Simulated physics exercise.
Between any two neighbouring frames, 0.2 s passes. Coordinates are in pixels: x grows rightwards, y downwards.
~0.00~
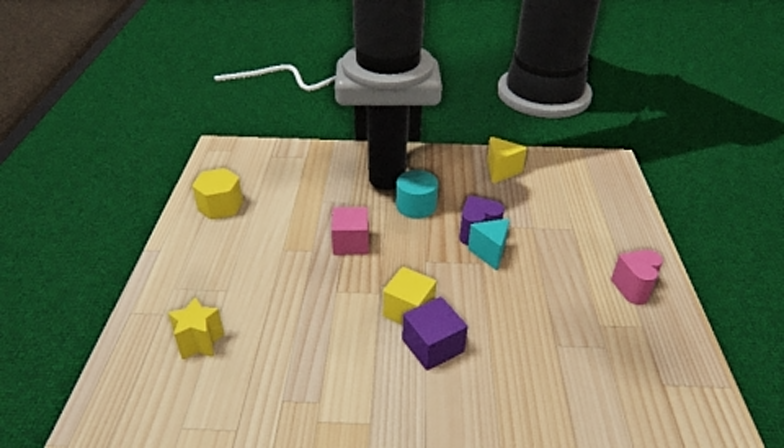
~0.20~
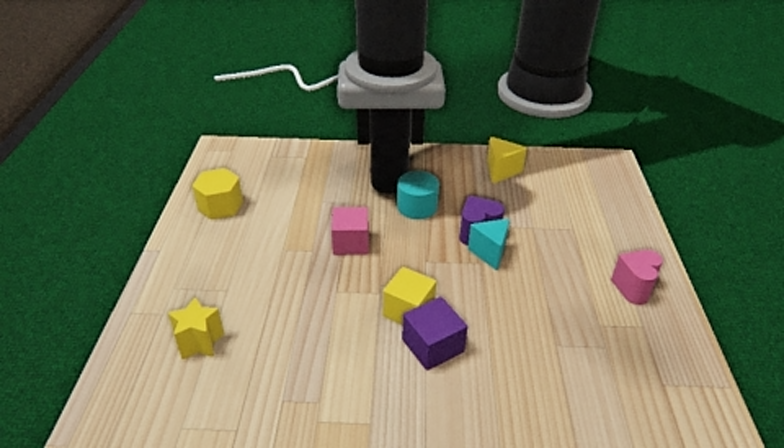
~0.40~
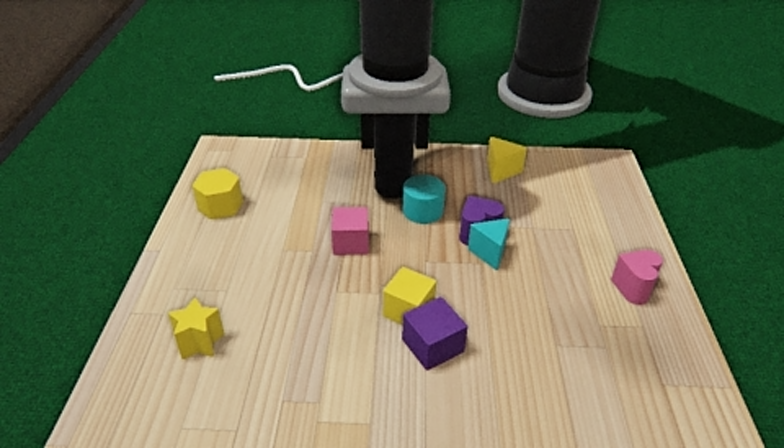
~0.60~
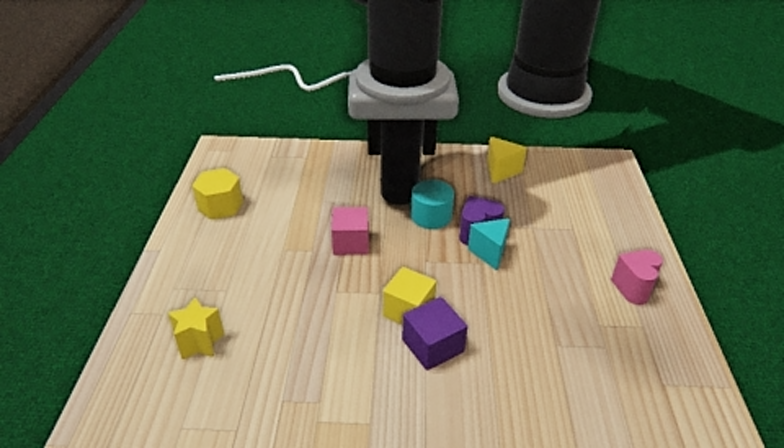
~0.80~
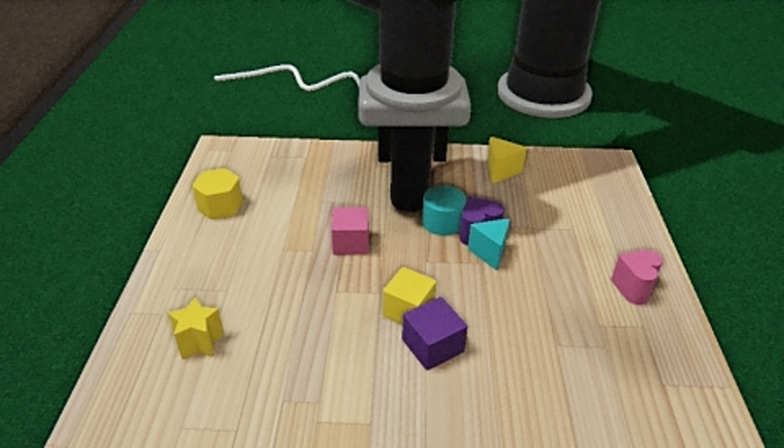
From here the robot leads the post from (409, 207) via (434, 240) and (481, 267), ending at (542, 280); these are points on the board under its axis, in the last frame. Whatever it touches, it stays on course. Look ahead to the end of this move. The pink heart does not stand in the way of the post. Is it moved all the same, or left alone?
The pink heart is left alone.
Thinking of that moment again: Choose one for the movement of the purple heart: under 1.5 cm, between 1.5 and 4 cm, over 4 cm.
That block covers upwards of 4 cm.
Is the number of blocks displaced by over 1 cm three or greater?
Yes, that is what happens.
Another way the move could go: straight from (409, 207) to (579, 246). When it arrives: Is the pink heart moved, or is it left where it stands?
That block slides.
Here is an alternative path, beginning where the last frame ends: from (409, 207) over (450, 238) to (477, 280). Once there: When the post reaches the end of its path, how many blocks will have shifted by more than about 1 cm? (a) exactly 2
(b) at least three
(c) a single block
It's b.
On the path given first. One third of the way, post (435, 235); turquoise cylinder (480, 215); purple heart (520, 210); turquoise triangle (502, 236).
Two thirds of the way, post (482, 261); turquoise cylinder (516, 224); purple heart (539, 204), turned 40° anticlockwise; turquoise triangle (531, 251).
At the end, post (544, 273); turquoise cylinder (553, 226); purple heart (544, 197), turned 60° anticlockwise; turquoise triangle (596, 265); pink heart in place.
